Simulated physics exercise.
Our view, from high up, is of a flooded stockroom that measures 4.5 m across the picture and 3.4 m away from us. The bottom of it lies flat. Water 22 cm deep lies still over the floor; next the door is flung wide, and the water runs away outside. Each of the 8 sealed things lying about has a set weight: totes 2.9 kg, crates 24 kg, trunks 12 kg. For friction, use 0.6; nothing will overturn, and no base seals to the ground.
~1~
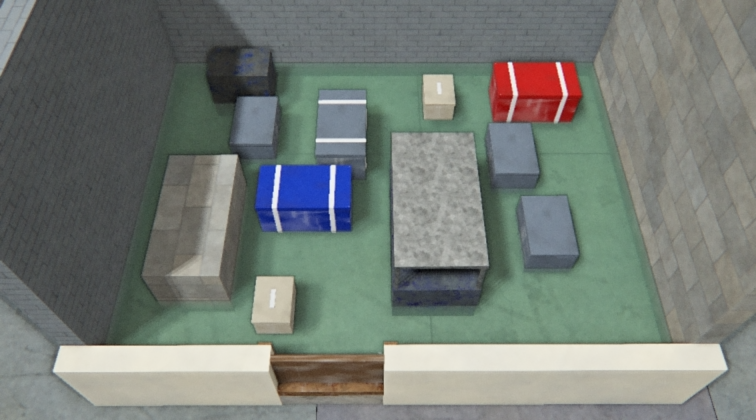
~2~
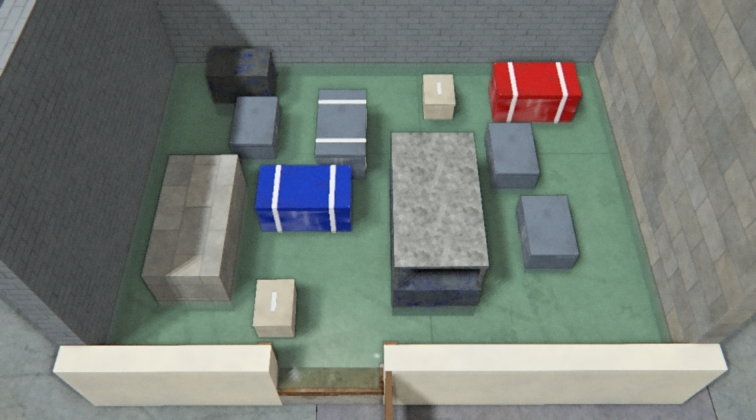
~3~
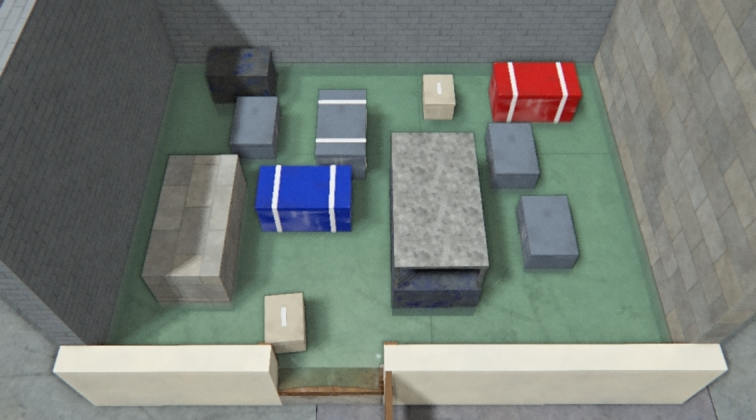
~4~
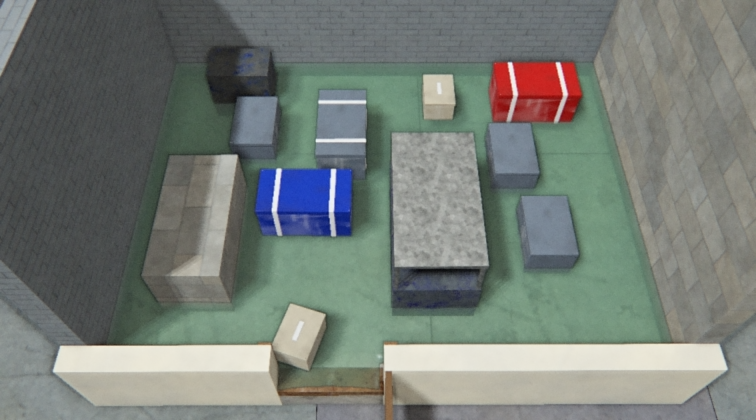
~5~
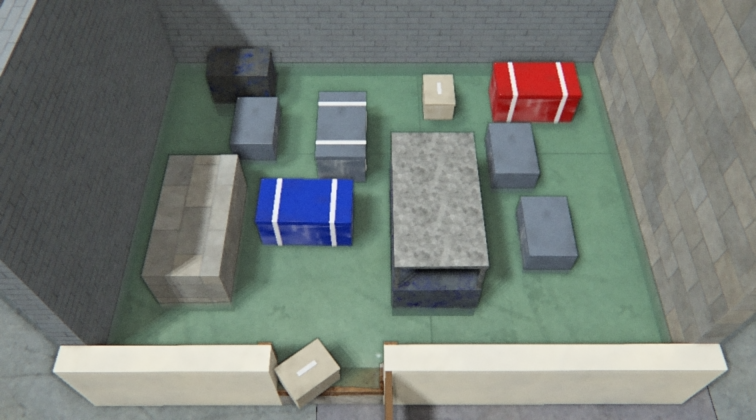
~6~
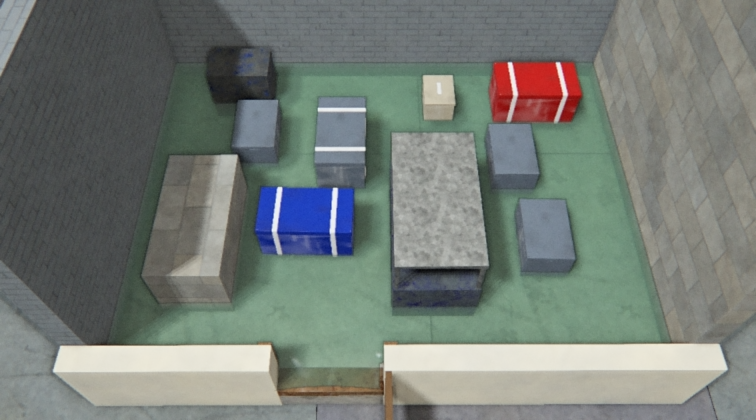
We see a flooded stockroom from above as a wooden gate in the front wall opens; a small tan box drifts right, turns and passes out through the gap, while the blue trunk and a grey strapped one shift slightly forward.
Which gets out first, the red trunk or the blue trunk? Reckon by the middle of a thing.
The blue one.
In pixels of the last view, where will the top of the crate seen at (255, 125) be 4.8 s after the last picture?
Around (273, 170).
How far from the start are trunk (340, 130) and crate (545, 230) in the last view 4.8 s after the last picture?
The one named first has moved 120 cm, the other 40 cm.
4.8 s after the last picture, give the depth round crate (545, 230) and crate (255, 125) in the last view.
I'd put it at 17 cm and 18 cm respectively.
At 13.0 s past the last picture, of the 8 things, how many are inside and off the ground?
At that time, 4.
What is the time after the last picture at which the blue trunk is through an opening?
At about 4.0 s.
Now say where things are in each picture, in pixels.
The red trunk at (537, 79) floats; the blue trunk at (304, 186), afloat; 22 cm deep round most things; 0 of 8 have shifted, in the first picture.
The red trunk at (537, 79), afloat; the blue trunk at (304, 186) floats; 22 cm deep round most things; 0 of 8 have shifted, in the second picture.
The red trunk at (537, 79), afloat; the blue trunk at (304, 186) floats; about 2790 L in view; 1 of 8 have shifted, in the third picture.
The red trunk at (537, 79) floats; the blue trunk at (305, 190), afloat; 22 cm deep round most things; 1 of 8 have shifted, in the fourth picture.
The red trunk at (537, 79), afloat; the blue trunk at (305, 200) floats, 12 cm from its start; about 2720 L in view; 2 of 8 have shifted, in the fifth picture.
The red trunk at (537, 79), afloat; the blue trunk at (306, 209) floats, 22 cm from its start; 21 cm deep round most things; 3 of 8 have shifted, in the sixth picture.
Then, 1.0 s after the last picture the red trunk is near (535, 81), 0.0 m from its start, afloat; the blue trunk is near (303, 237), 0.5 m from its start, afloat; 1 of 8 are out; 7 afloat.
Then, 4.8 s after the last picture the red trunk is near (513, 84), 0.2 m from its start, afloat; the blue trunk has gone out (3.9 s after the last picture); 2 of 8 are out; 6 afloat.
Then, 9.0 s after the last picture the red trunk is near (501, 90), 0.4 m from its start, afloat; the blue trunk has gone out (3.9 s after the last picture); 3 of 8 are out; 5 afloat.
Then, 13.0 s after the last picture the red trunk is near (471, 88), 0.6 m from its start, afloat; the blue trunk has gone out (3.9 s after the last picture); 4 of 8 are out; 4 afloat.
